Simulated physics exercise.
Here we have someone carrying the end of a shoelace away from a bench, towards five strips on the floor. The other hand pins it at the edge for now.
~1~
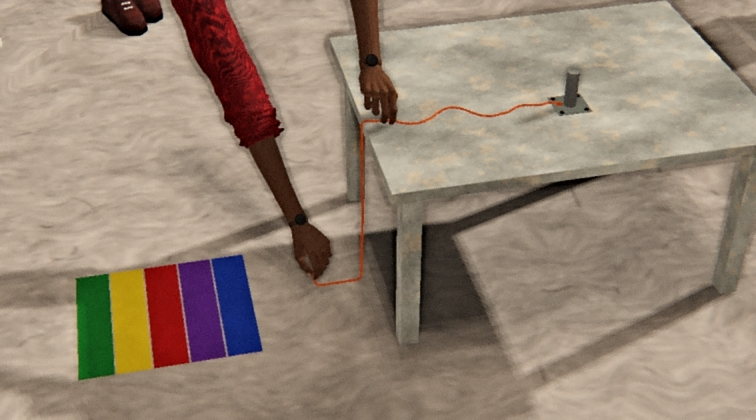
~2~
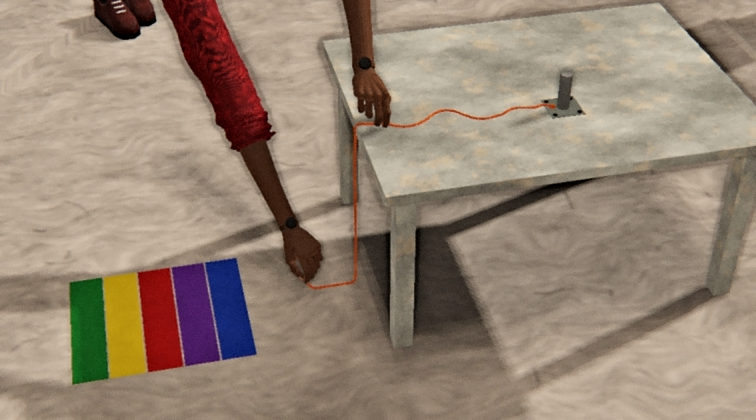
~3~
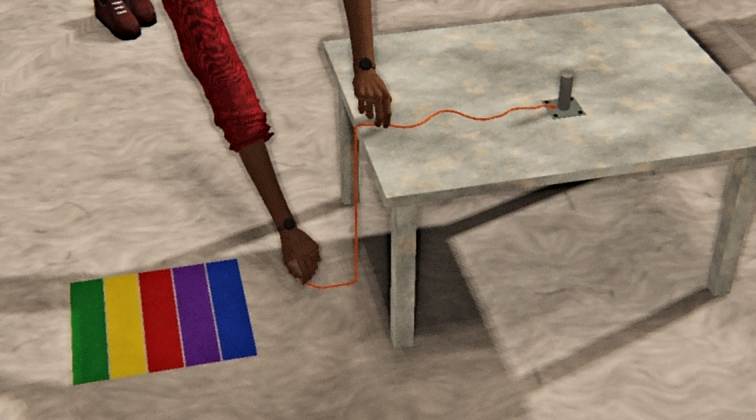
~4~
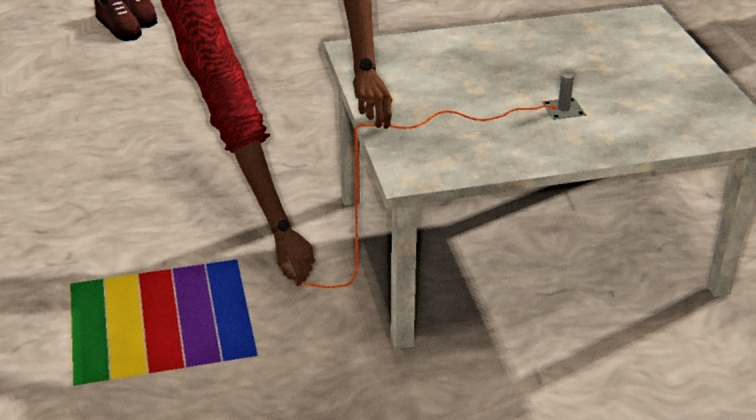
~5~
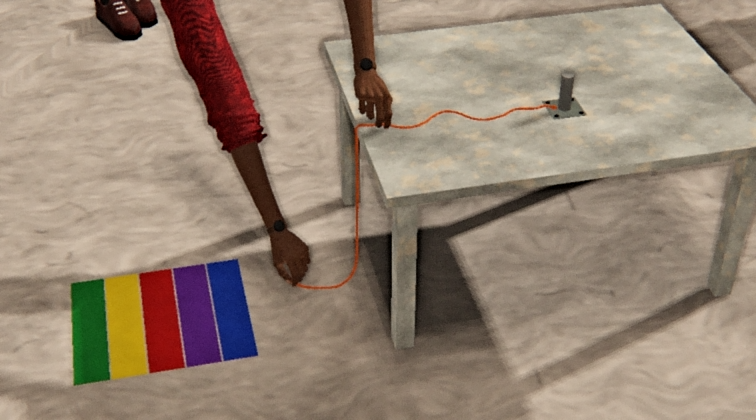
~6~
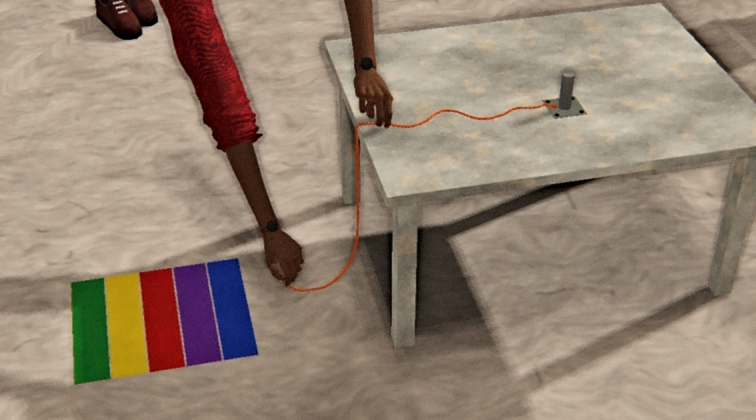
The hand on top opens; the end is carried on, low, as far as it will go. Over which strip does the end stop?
The end stops over the red strip.
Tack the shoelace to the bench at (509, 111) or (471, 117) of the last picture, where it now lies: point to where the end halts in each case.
Near (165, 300) and (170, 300).
Early on, end near (230, 291); over blue.
Midway, end near (186, 298); over purple.
At the end of the slack, end near (158, 302); over red. It gets as far as the red strip.
